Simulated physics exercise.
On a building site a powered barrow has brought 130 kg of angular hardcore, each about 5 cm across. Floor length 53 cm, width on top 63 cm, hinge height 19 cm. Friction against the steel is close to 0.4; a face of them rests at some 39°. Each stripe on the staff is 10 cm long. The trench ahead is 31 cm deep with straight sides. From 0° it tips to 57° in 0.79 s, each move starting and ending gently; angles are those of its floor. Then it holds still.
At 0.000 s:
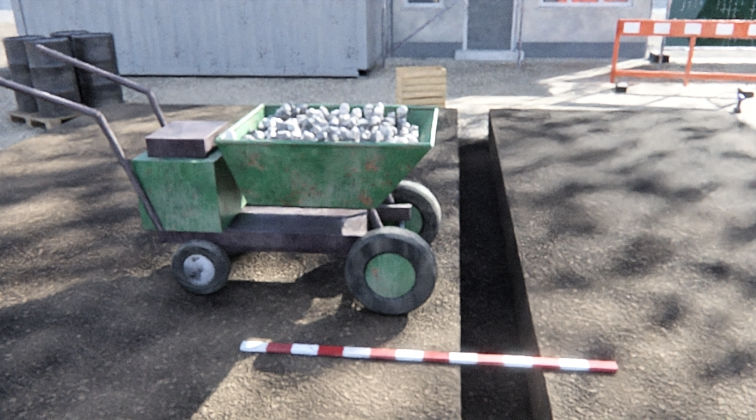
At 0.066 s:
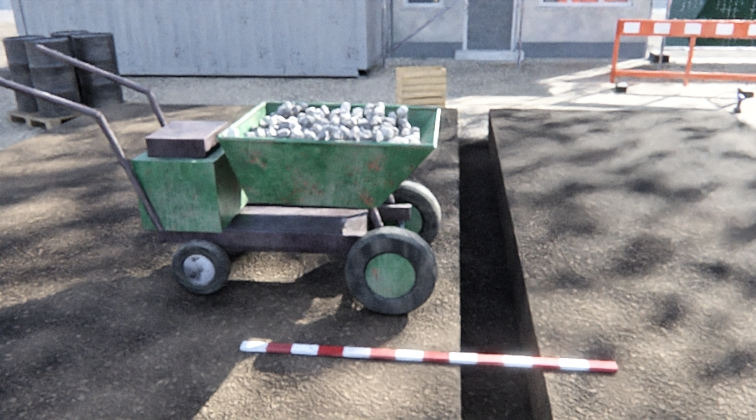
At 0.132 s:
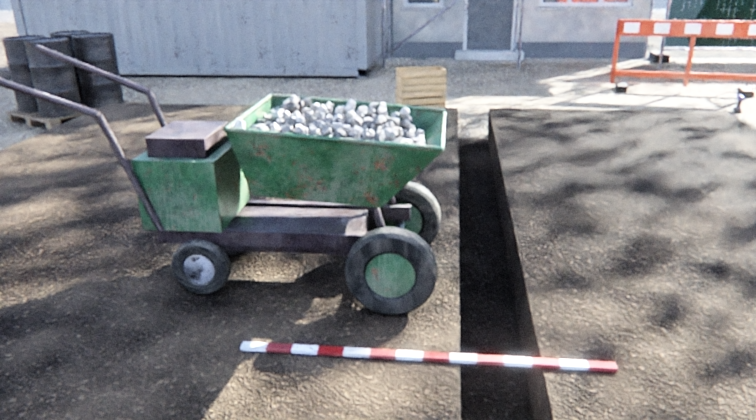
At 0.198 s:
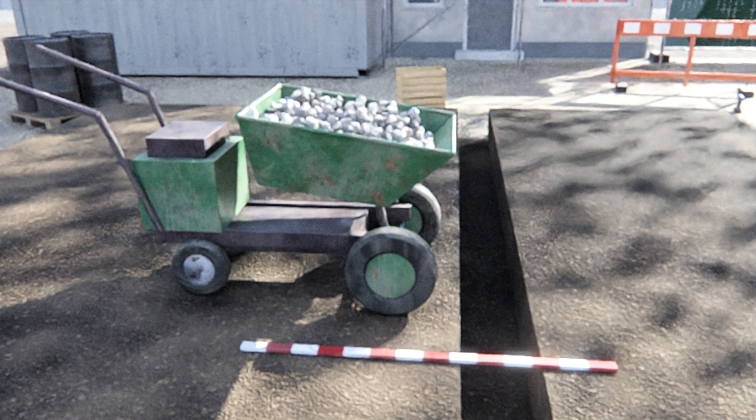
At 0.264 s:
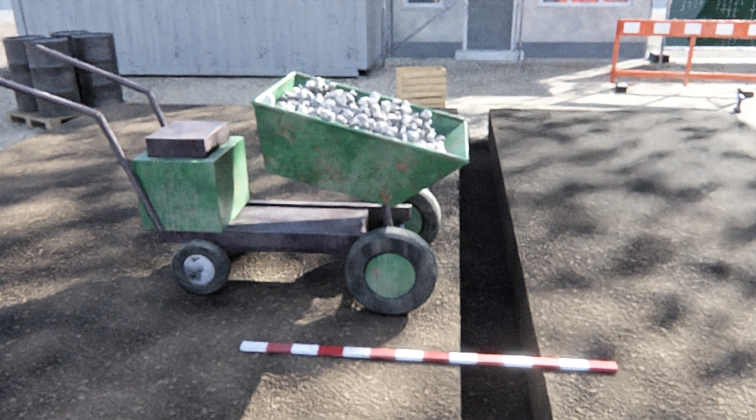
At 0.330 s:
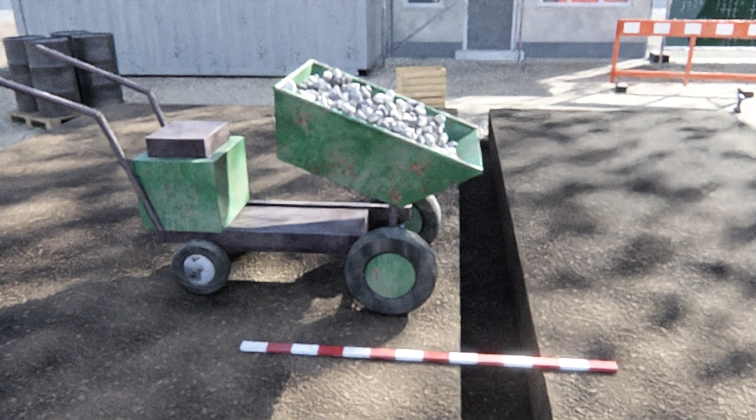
The green tray on a small wheeled barrow, heaped with grey stones, slowly tilted down to the right, its left end rising, while the wheels stayed still beside a trench and a red-and-white striped staff.
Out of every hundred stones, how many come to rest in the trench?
Roughly 5 per cent ends in the trench.
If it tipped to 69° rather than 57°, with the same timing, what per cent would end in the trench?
Then about 20 per cent.
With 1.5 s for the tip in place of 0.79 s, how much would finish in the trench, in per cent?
In that case some 5 per cent.
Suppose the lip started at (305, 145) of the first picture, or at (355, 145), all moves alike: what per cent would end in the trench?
Near 30 per cent from the first place, 30 from the second.
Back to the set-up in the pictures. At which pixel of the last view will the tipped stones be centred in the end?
Their middle is at about (579, 283).
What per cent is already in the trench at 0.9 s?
About 0 per cent by then.
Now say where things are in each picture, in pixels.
Lip at (432, 146), floor tilted 0°, highest stones at (340, 112), in the first picture.
The tray is at 1°, its lip at (435, 147); the top of the load is at (328, 110); the stones move at 0.3 m/s on average, in the second picture.
Lip at (443, 150), floor tilted 4°, highest stones at (302, 105); the stones move at 0.5 m/s on average, in the third picture.
The tray is at 9°, its lip at (454, 154); the top of the load is at (308, 96); the stones move at 0.8 m/s on average, in the fourth picture.
The tray is at 15°, its lip at (468, 162); the top of the load is at (313, 87); the stones move at 0.9 m/s on average, in the fifth picture.
The tray is at 22°, its lip at (482, 172); the top of the load is at (324, 79); the stones move at 1.0 m/s on average, in the sixth picture.
After 0.6 s the floor is at 48°; 100 % in the tray; the foremost stones are at (498, 182).
After 0.9 s the floor is at 57°; 89 % in the tray, 1 % in the trench, 10 % past the trench; the foremost stones are at (586, 272).
After 1.2 s the floor is at 57°; 65 % in the tray, 34 % past the trench; the foremost stones are at (697, 300).
After 3.2 s the floor is at 57°; 56 % in the tray, 5 % in the trench, 39 % past the trench; the foremost stones are past the picture's edge.
